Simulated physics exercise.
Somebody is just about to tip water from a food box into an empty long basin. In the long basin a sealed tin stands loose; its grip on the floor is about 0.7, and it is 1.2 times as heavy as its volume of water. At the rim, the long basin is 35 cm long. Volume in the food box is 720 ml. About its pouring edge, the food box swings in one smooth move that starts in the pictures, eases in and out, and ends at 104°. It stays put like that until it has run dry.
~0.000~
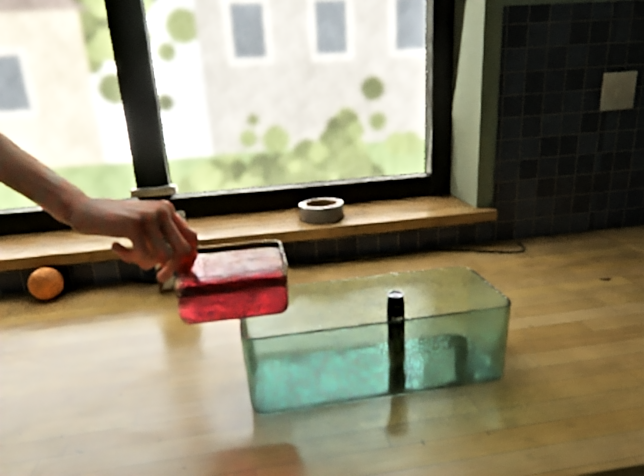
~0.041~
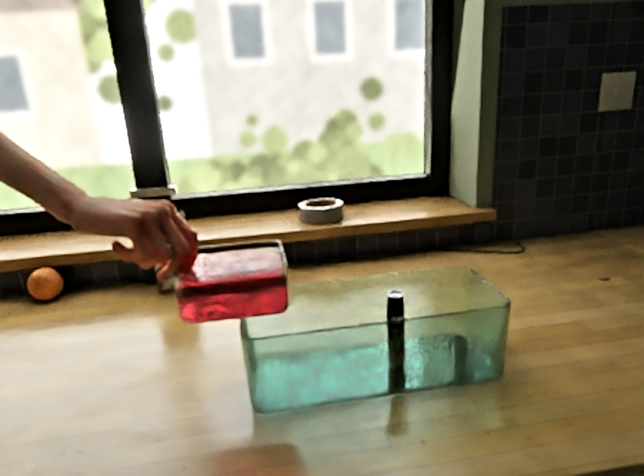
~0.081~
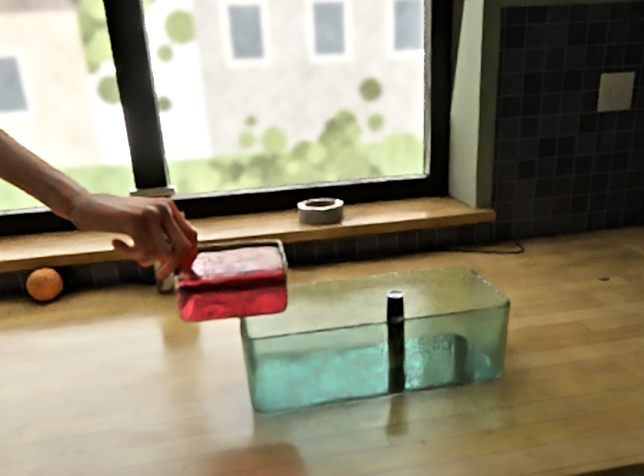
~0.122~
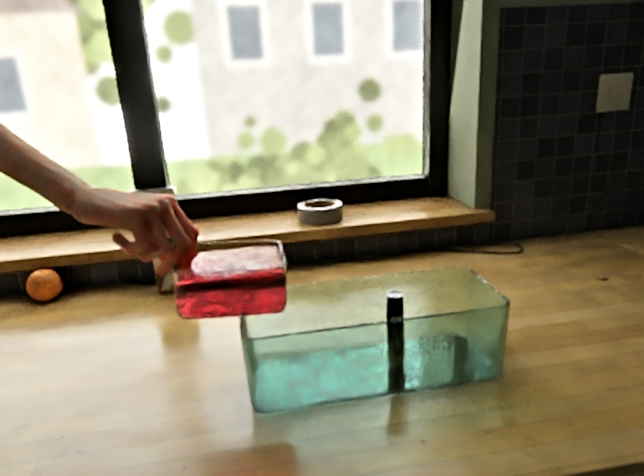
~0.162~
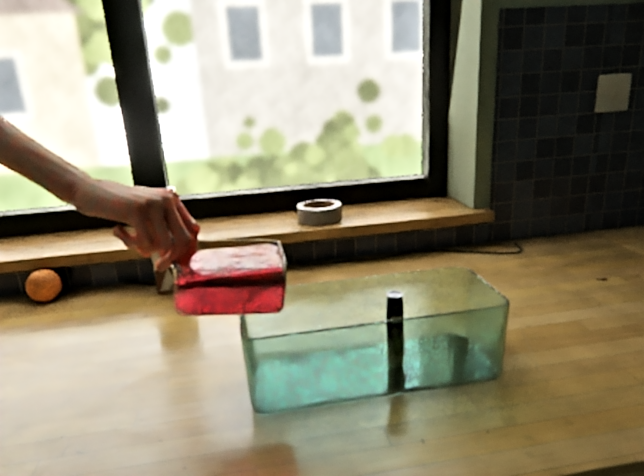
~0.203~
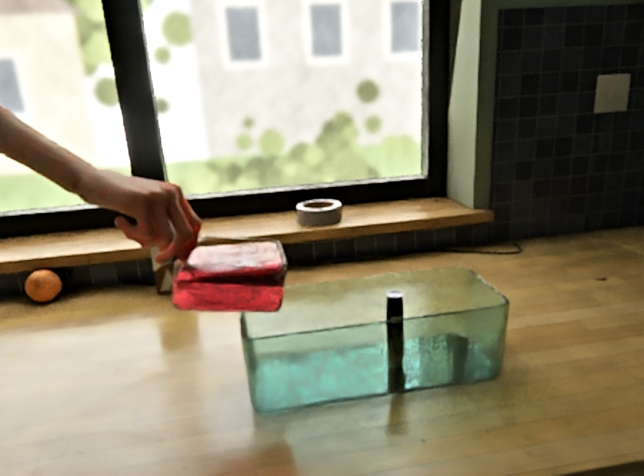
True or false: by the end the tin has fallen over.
False.
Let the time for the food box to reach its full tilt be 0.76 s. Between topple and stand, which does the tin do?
It tumbles over, then.
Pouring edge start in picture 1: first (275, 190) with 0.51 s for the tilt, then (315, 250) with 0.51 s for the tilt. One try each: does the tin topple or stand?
Trial 1 - tin tips; trial 2 - tin tips.
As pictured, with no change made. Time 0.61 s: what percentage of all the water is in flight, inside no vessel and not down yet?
Estimate: Some 34 % of the total.
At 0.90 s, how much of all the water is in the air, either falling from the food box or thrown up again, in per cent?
Something like 7 per cent of the total.
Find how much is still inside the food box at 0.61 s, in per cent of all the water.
About 50 per cent.
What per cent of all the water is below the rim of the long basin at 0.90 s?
Some 84 percent.
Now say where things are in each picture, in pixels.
In the first picture, tilt 0°; pouring edge (283, 254); surface from (182, 269) to (281, 258); the long basin's rim runs from (241, 315) to (489, 285); the tin's top is at (396, 297).
In the second picture, tilt 0°; pouring edge (283, 254); surface from (181, 269) to (282, 258).
In the third picture, tilt 2°; pouring edge (283, 254); surface from (181, 268) to (281, 257).
In the fourth picture, tilt 3°; pouring edge (282, 254); surface from (180, 267) to (280, 256).
In the fifth picture, tilt 6°; pouring edge (282, 254); surface from (179, 265) to (281, 255).
In the sixth picture, tilt 9°; pouring edge (282, 254); surface from (179, 262) to (281, 252).
By 0.61 s the tilt is 65° and 50 per cent is still to pour; the tin stands where it began.
By 0.90 s the tilt is 99° and 8 per cent is still to pour; the tin stands where it began.
By 1.21 s the tilt is 104° and 0 per cent is still to pour; the tin stands where it began.
By 1.55 s the tilt is 104° and 0 per cent is still to pour; the tin stands where it began.
At rest the tin stands where it began.
